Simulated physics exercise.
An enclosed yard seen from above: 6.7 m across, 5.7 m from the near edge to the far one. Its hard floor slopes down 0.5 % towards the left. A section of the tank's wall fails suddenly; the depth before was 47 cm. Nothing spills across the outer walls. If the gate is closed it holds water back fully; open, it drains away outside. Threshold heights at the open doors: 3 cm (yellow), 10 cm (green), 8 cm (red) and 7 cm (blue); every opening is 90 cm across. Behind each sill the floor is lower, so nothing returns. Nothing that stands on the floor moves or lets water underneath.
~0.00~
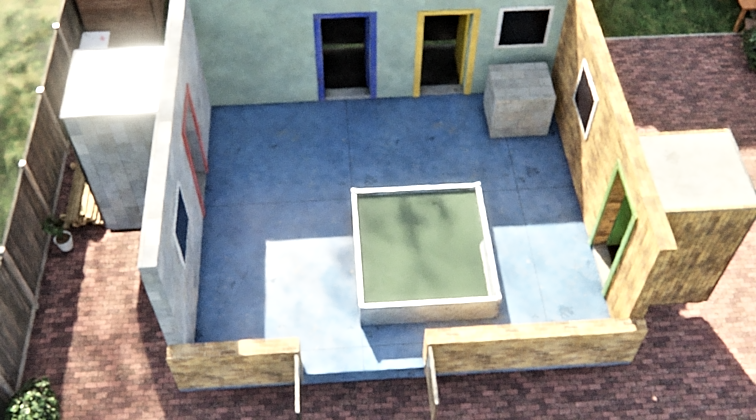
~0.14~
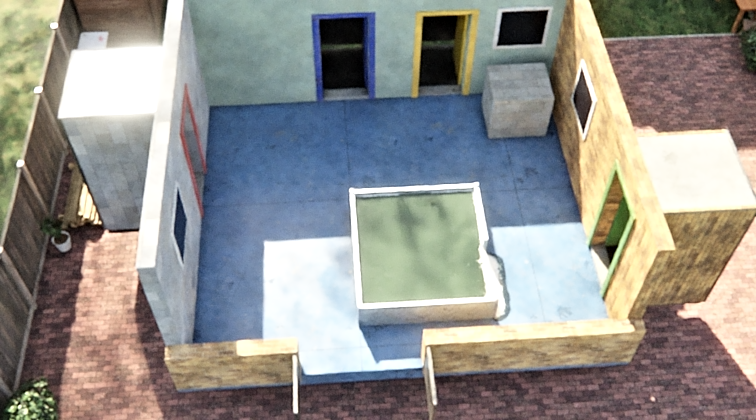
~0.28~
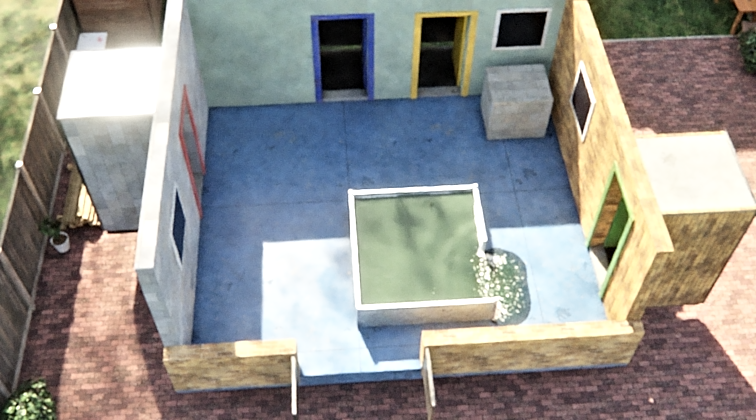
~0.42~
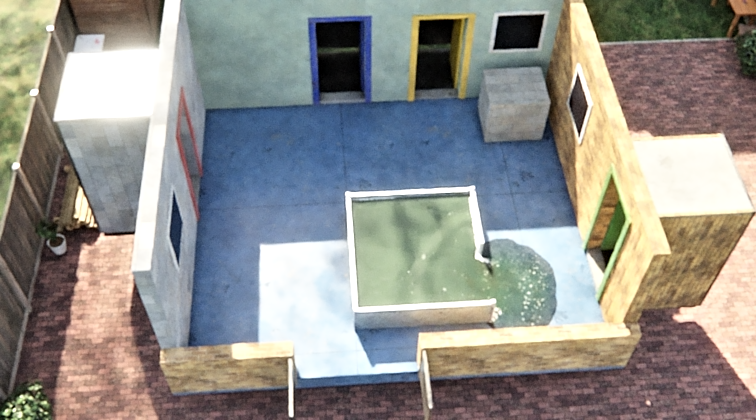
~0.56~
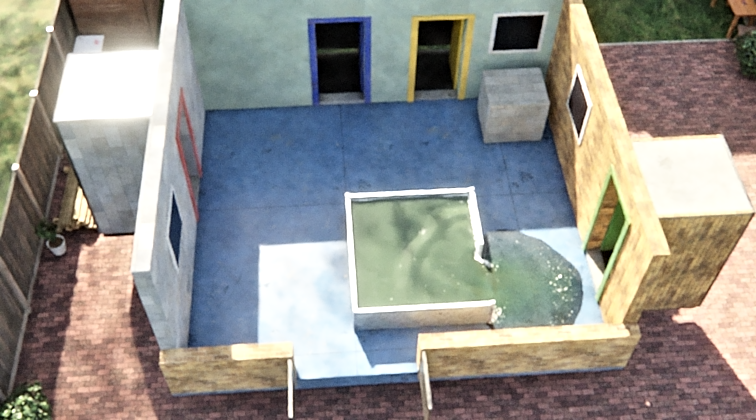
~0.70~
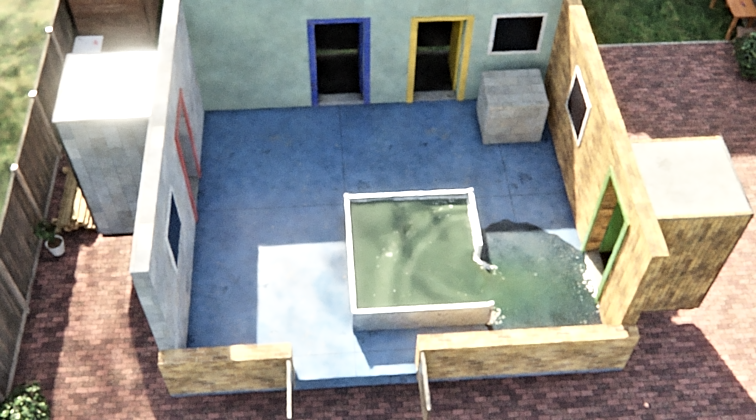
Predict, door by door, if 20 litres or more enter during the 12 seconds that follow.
Door by door: At the yellow door it does not reach the limit; at the green door it exceeds the limit; at the red door it stays under the limit; at the blue door it stays under the limit.
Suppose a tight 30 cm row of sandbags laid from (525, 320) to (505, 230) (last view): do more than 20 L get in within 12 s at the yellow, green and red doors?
Against that limit: Yellow past it, green under, red below.
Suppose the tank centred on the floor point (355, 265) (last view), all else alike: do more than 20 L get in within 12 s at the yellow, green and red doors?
Against that limit: Yellow under, green above, red not over.
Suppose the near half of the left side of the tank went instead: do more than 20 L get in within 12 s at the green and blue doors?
Against that limit: Green not over, blue under.
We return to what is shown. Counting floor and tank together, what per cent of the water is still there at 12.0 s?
Some 82 per cent remains.
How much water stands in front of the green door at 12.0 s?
About 7.0 cm.
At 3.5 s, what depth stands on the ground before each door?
Depths in cm: Yellow 0, green 22, red 0, blue 0.
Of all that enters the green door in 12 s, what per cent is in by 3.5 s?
About 70 per cent.
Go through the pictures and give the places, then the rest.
The first picture shows the tank at (423, 245) is whole and still, 47 cm deep.
In the second picture, the front is at (503, 315), 0.6 m from the gap at (487, 281); 0.2 m2 of floor is under water; 47 cm left at the back of the tank.
In the third picture, the front is at (516, 260), 0.8 m from the gap at (485, 283); 0.7 m2 of floor is under water; 47 cm left at the back of the tank.
In the fourth picture, the front is at (546, 269), 1.2 m from the gap at (482, 286); 1.6 m2 of floor is under water; 47 cm left at the back of the tank.
In the fifth picture, the front is at (577, 280), 1.6 m from the gap at (482, 286); 2.4 m2 of floor is under water; 47 cm left at the back of the tank.
In the sixth picture, the front is at (599, 314), 2.0 m from the gap at (481, 287); 3.4 m2 of floor is under water; 47 cm left at the back of the tank.
After 1.4 s water covers 15 % of the floor and is deepest (38 cm) near (608, 347); yellow door not reached, green door 22 cm at the sill, 38 L in, red door not reached, blue door not reached.
After 2.2 s water covers 15 % of the floor and is deepest (32 cm) near (585, 348); yellow door not reached, green door 28 cm at the sill, 105 L in, red door not reached, blue door not reached.
After 3.5 s water covers 30 % of the floor and is deepest (22 cm) near (583, 338); yellow door not reached, green door 22 cm at the sill, 211 L in, red door not reached, blue door not reached.
After 7.0 s water covers 70 % of the floor and is deepest (14 cm) near (541, 100); yellow door 3 cm at the sill, 0 L in, green door 13 cm at the sill, 294 L in, red door not reached, blue door 5 cm at the sill, 0 L in.
After 12.0 s water covers 90 % of the floor and is deepest (9 cm) near (202, 149); yellow door 2 cm at the sill, 1 L in, green door 7 cm at the sill, 300 L in, red door 8 cm at the sill, 0 L in, blue door 4 cm at the sill, 0 L in.
